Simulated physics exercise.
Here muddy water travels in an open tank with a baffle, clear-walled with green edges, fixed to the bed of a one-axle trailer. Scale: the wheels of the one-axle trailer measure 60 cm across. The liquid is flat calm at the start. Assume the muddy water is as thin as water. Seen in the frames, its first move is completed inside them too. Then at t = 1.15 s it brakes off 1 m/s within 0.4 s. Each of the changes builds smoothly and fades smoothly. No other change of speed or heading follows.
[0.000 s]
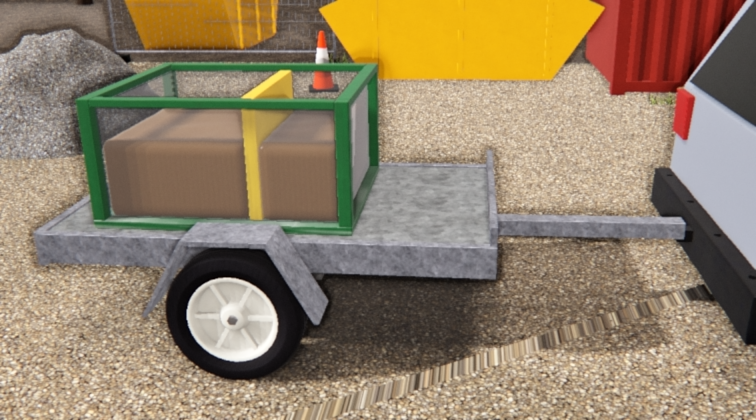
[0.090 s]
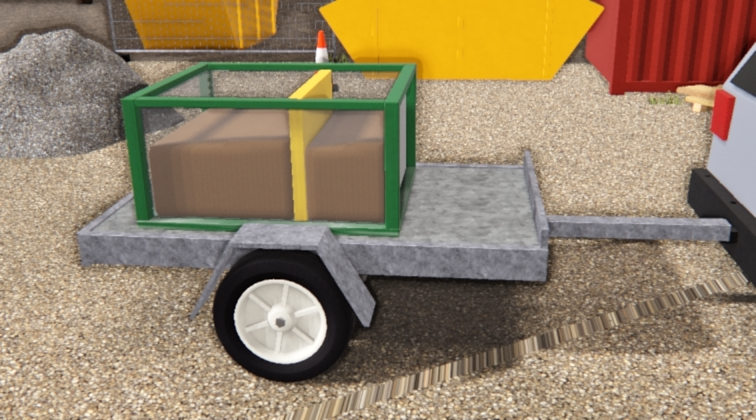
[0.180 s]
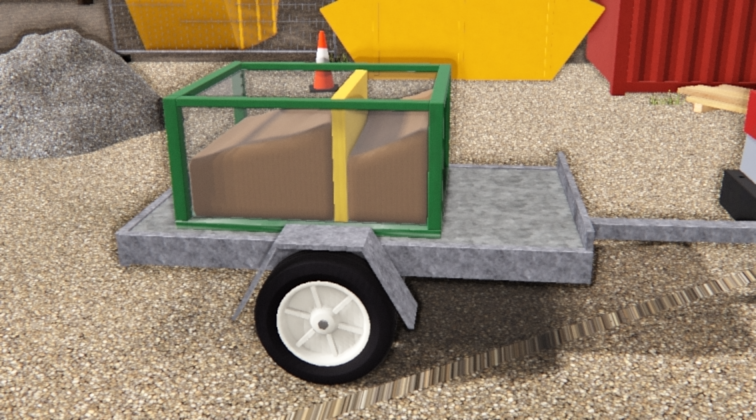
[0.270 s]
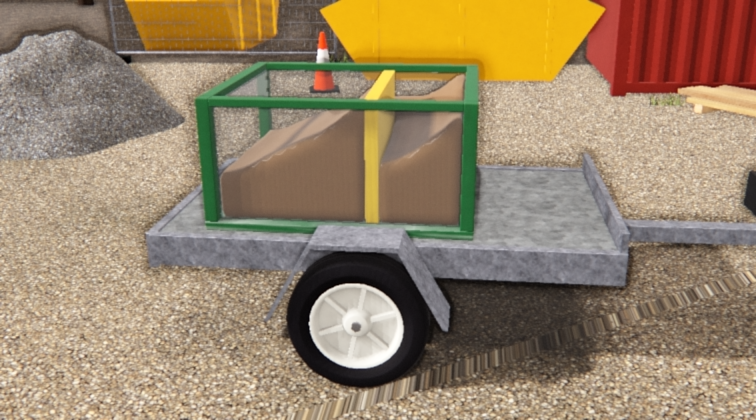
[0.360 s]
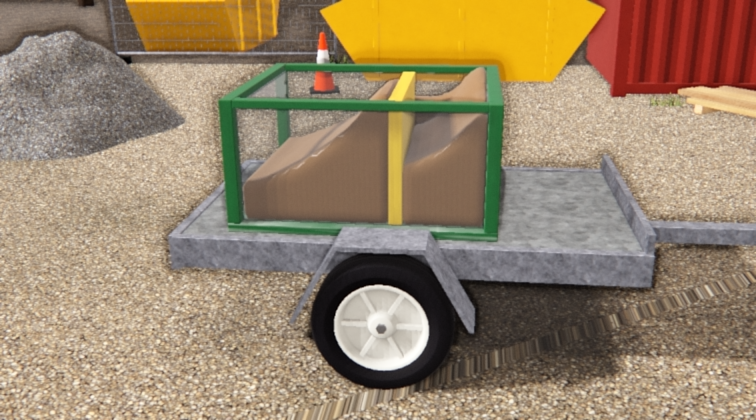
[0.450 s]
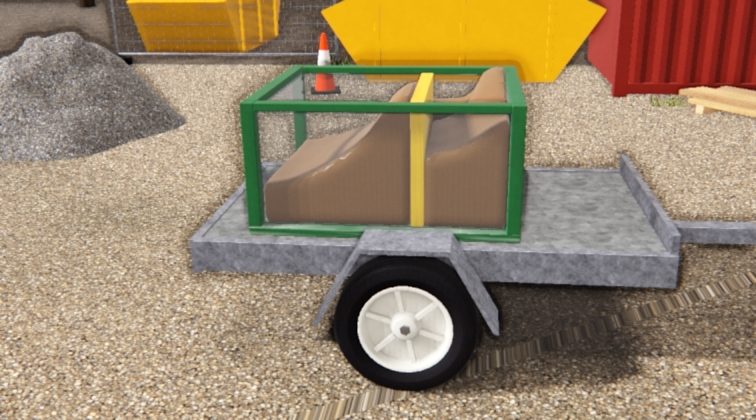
The video shows a single-axle trailer behind a vehicle, carrying a green-edged clear tank of brown liquid with a yellow baffle, moving right across gravel; the level surface tilts increasingly, rising at the right and dropping at the left.
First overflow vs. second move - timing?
After.
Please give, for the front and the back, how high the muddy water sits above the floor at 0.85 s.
The front stands at 42 cm and the back at 46 cm.
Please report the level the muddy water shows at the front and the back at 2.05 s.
Reading: About 40 cm in front, about 52 cm behind.
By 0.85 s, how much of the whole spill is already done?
About 0 %.
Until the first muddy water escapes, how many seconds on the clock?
I'd say close to 1.9 seconds.
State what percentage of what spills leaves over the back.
Roughly 0 percent.
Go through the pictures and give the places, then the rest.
In the first picture, the surface is at (322, 139) by the front wall; at (128, 136) by the back wall; it lies level with the rim line; the front is on the right, levels are read along the near wall; a wheel hub at (230, 325).
In the second picture, the surface is at (368, 139) by the front wall; at (172, 138) by the back wall; it lies level with the rim line.
In the third picture, the surface is at (410, 133) by the front wall; at (213, 151) by the back wall; it climbs 8° towards the front.
In the fourth picture, the surface is at (443, 126) by the front wall; at (244, 163) by the back wall; it climbs 14° towards the front.
In the fifth picture, the surface is at (467, 124) by the front wall; at (266, 172) by the back wall; it climbs 19° towards the front.
In the sixth picture, the surface is at (488, 125) by the front wall; at (287, 174) by the back wall; it climbs 20° towards the front; a wheel hub at (404, 334).
By 0.85 s the surface is 41 cm up at the front and 45 cm at the back; nothing has left.
By 1.45 s the surface is 44 cm up at the front and 18 cm at the back; nothing has left.
By 2.05 s the surface is 41 cm up at the front and 52 cm at the back; 1 per cent is out, over the near side.
By 4.53 s 1 per cent is out, over the near side; the first of it left at about 1.85 s, and the second move began at 1.15 s.
